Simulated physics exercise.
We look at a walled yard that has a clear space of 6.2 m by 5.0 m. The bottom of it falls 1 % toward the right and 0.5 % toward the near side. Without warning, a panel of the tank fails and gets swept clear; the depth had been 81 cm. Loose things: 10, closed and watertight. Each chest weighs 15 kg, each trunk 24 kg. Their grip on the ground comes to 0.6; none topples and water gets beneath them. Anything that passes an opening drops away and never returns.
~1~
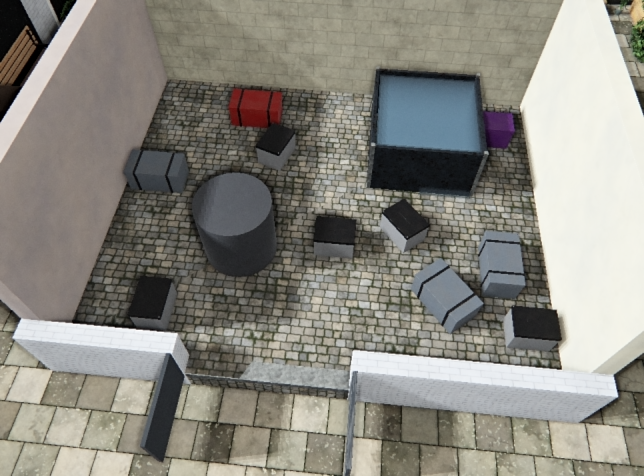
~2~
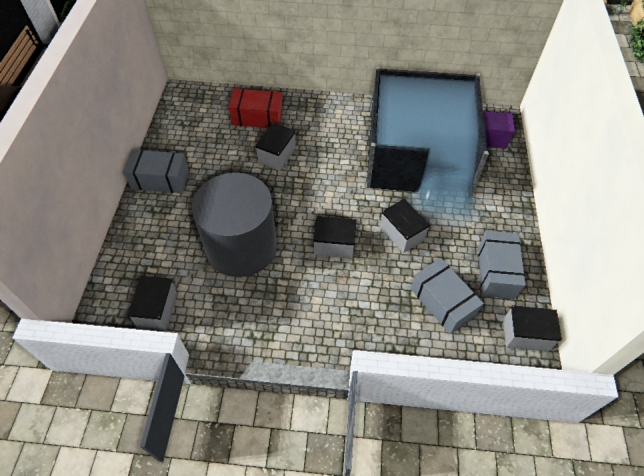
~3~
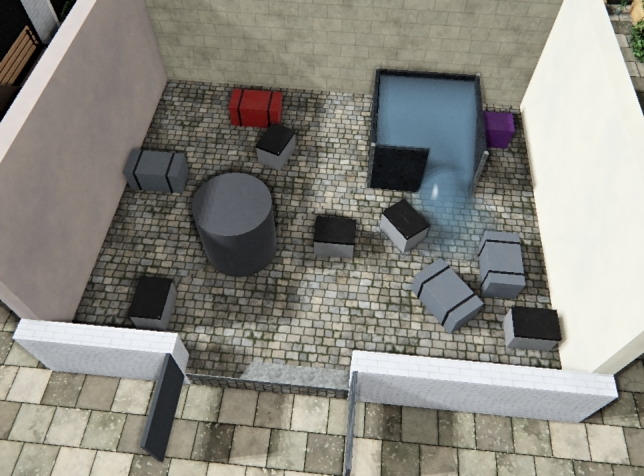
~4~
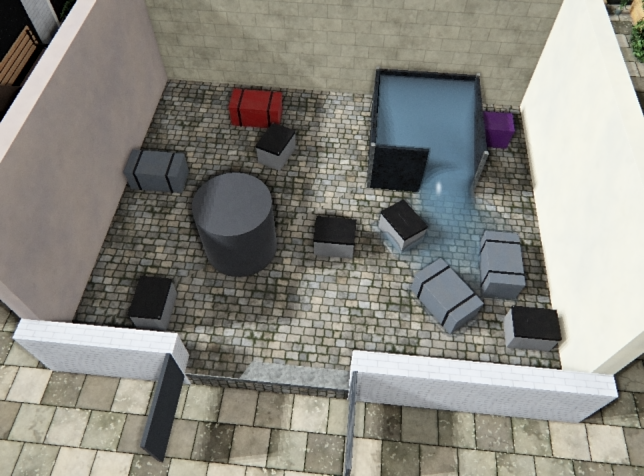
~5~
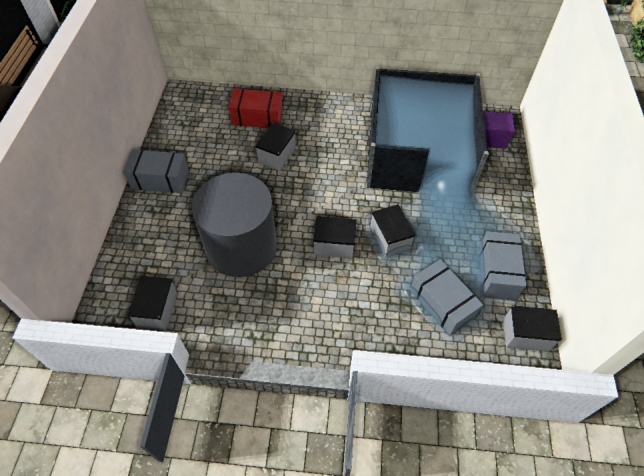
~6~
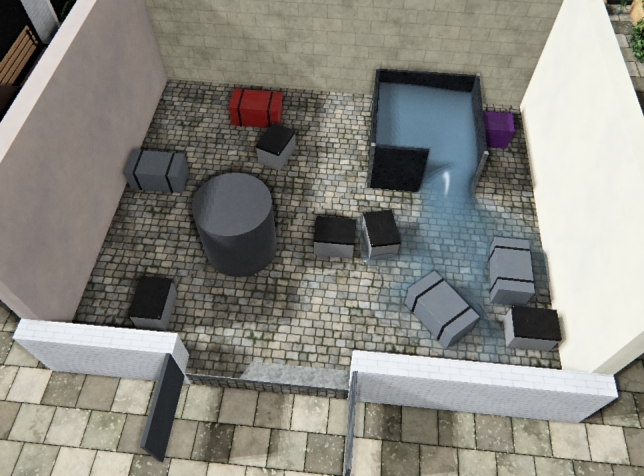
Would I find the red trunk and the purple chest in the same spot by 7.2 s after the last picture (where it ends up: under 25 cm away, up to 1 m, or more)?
The red trunk remains almost where it was, and the purple chest goes a moderate distance.
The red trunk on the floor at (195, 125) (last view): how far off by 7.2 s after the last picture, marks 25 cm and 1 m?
Short answer: It hardly moves.
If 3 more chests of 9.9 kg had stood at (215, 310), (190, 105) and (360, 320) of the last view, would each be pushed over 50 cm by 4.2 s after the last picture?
Order as asked - farther, not as far, farther.
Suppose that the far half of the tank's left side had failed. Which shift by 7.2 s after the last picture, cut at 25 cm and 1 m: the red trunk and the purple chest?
Under that change the red trunk would be borne far and the purple chest would sit tight.
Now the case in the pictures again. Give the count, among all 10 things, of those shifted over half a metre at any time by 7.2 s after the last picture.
6 in all.
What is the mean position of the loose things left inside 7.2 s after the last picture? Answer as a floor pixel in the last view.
At about (318, 191).
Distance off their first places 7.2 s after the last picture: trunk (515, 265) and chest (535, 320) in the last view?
In that order: 100 cm, gone out.
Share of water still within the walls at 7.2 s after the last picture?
Roughly 84 percent.
Then, 0.9 s after the last picture the red trunk is near (255, 100), 0.0 m from its start, aground; the purple chest is near (496, 121), 0.0 m from its start, aground; 0 of 10 are out; 3 afloat.
Then, 2.8 s after the last picture the red trunk is near (255, 100), 0.0 m from its start, aground; the purple chest is near (496, 121), 0.0 m from its start, aground; 0 of 10 are out; 2 afloat.
Then, 4.8 s after the last picture the red trunk is near (255, 100), 0.0 m from its start, aground; the purple chest is near (496, 121), 0.0 m from its start, aground; 0 of 10 are out; 4 afloat.
Then, 7.2 s after the last picture the red trunk is near (255, 100), 0.0 m from its start, aground; the purple chest is near (490, 96), 0.6 m from its start, afloat; 2 of 10 are out; 2 afloat.
